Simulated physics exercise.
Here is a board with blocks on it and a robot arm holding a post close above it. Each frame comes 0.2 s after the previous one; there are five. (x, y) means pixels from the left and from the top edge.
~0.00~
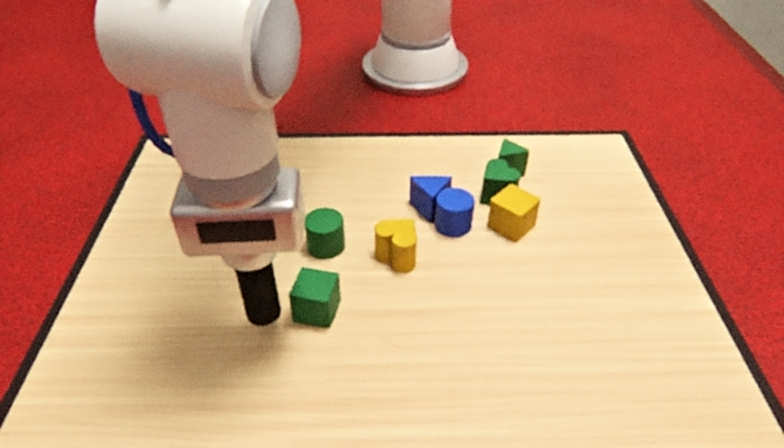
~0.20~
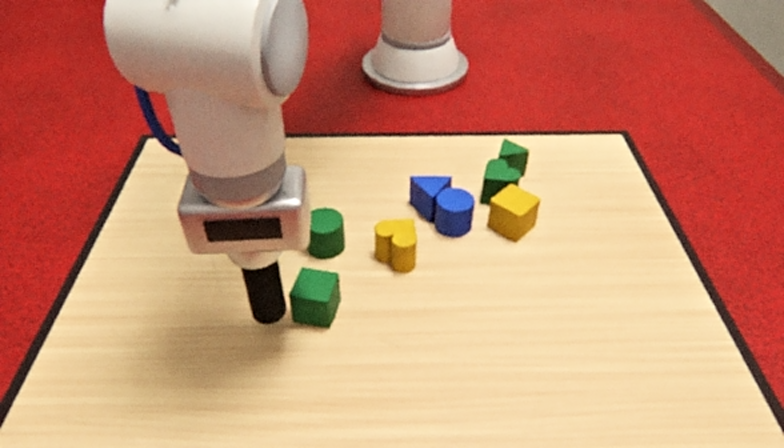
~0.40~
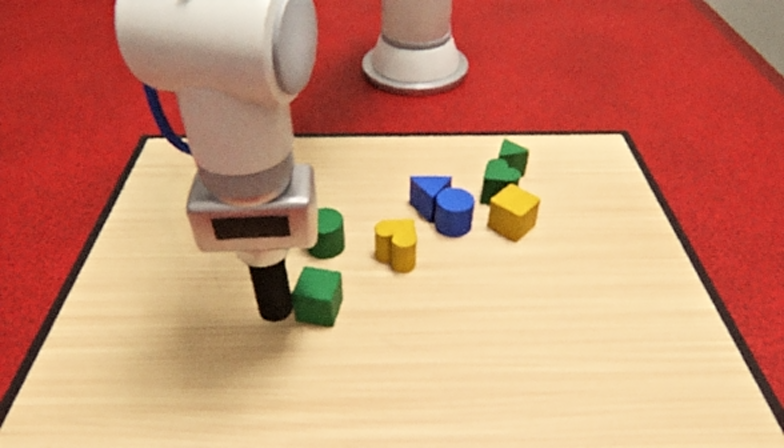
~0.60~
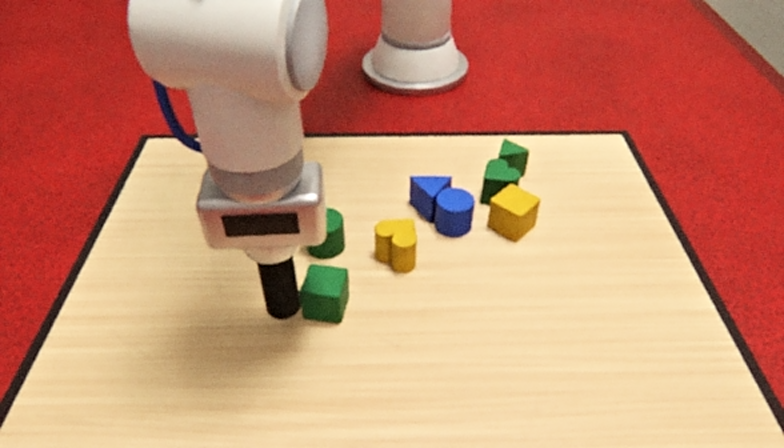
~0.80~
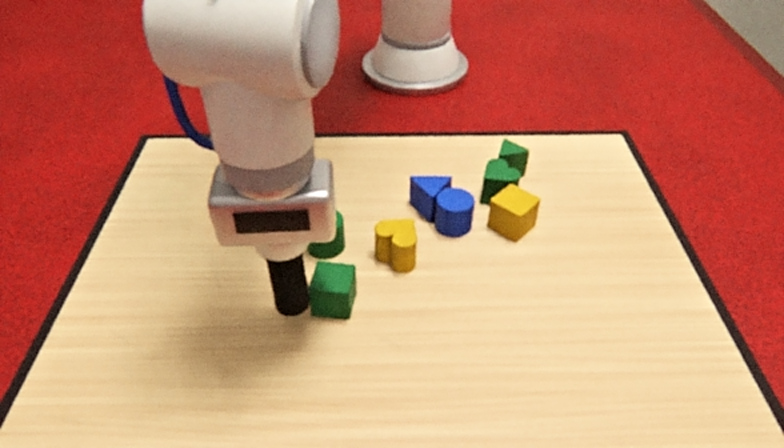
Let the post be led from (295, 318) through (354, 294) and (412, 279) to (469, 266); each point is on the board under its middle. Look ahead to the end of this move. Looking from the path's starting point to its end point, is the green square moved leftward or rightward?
Left-hand side.
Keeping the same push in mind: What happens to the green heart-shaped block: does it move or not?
When the path is over, the green heart-shaped block is still on its spot.
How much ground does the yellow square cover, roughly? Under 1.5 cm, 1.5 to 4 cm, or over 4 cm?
Band: Under 1.5 cm.
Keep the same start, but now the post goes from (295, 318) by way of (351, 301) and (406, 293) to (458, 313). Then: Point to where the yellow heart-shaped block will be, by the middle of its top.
I think it will end close to (409, 217).
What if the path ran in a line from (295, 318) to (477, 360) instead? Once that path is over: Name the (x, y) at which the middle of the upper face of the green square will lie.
Around pixel (362, 275).
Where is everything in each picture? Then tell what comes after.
The first picture shows post tip at (264, 313); block tops, green circular block at (324, 219); green square at (314, 283); yellow heart-shaped block at (398, 230); blue circular block at (456, 199); green heart-shaped block at (500, 170); yellow square at (516, 199).
The second picture shows post at (269, 311); blocks unchanged.
The third picture shows post at (276, 309); green square at (317, 282).
The fourth picture shows post at (284, 307); green square at (324, 279).
The fifth picture shows post at (293, 304); green circular block hidden; green square at (332, 276); yellow heart-shaped block at (398, 230); blue circular block at (456, 199); green heart-shaped block at (500, 170); yellow square at (516, 199).
On the path given first. One third of the way, post at (354, 280); green square at (389, 251); yellow heart-shaped block at (405, 226), turned 20° anticlockwise.
Two thirds of the way, post at (413, 265); green square at (441, 238), turned 40° anticlockwise; yellow heart-shaped block at (415, 219), turned 70° anticlockwise.
At the end, post at (471, 252); green circular block in place; green square at (487, 218), turned 80° anticlockwise; yellow heart-shaped block at (415, 219), turned 70° anticlockwise; blue circular block at (460, 194); green heart-shaped block in place; yellow square in place.
